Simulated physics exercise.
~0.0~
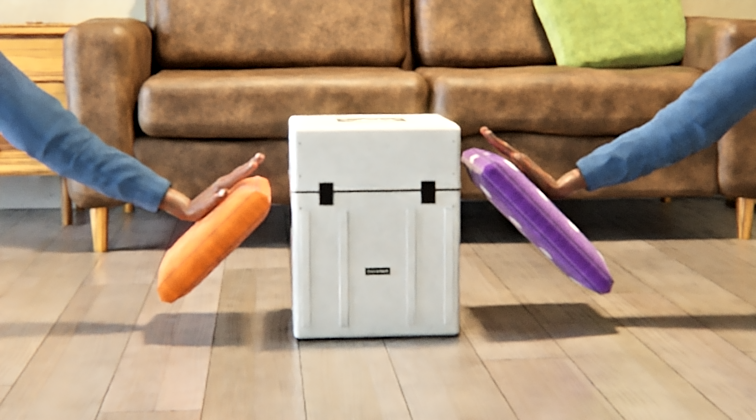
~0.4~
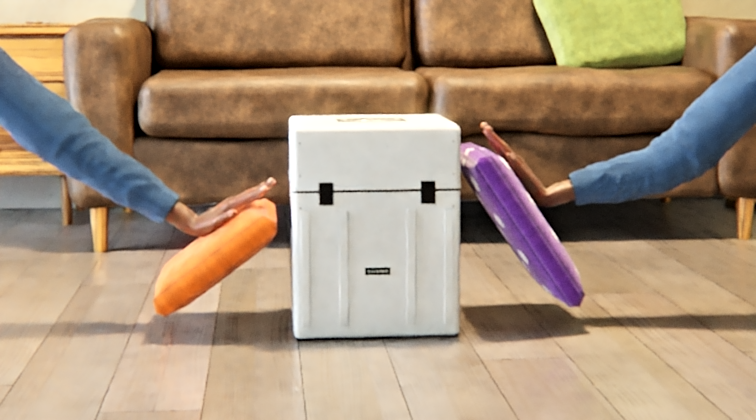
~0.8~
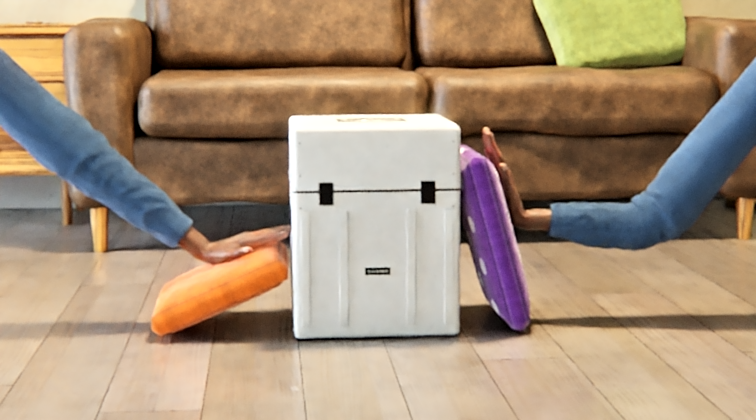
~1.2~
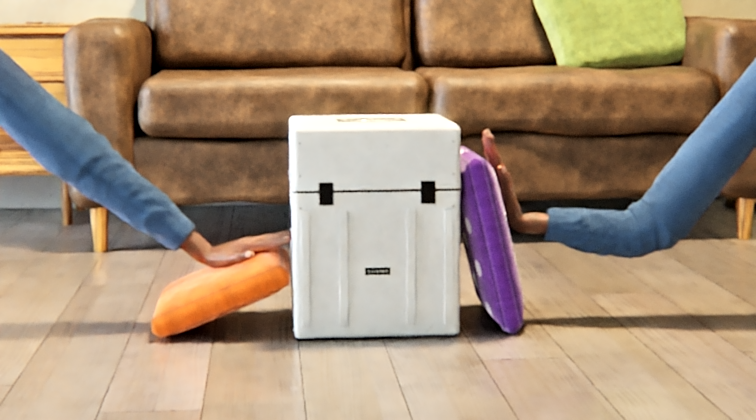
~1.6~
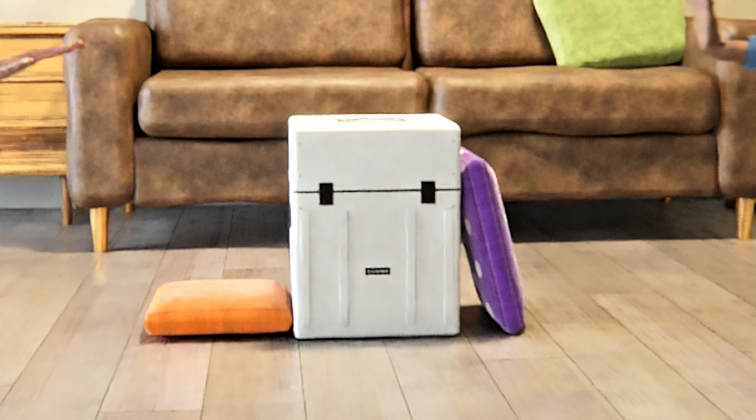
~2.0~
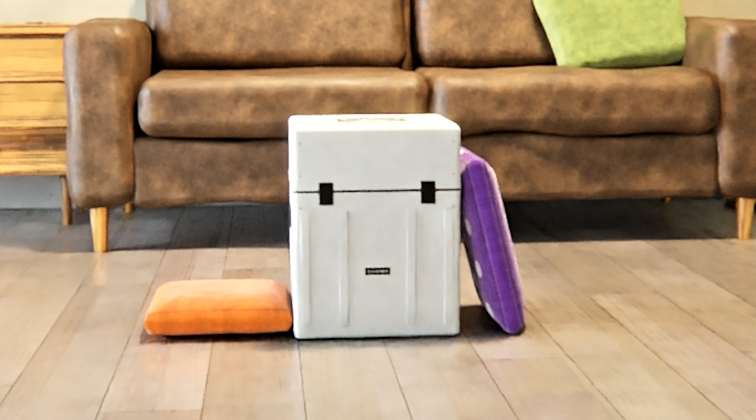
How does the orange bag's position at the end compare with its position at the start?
At the start the orange bag is held tilted above the floor to the left of the white chest. At the end it is lower, lying flat on the floor on that same side of the chest.
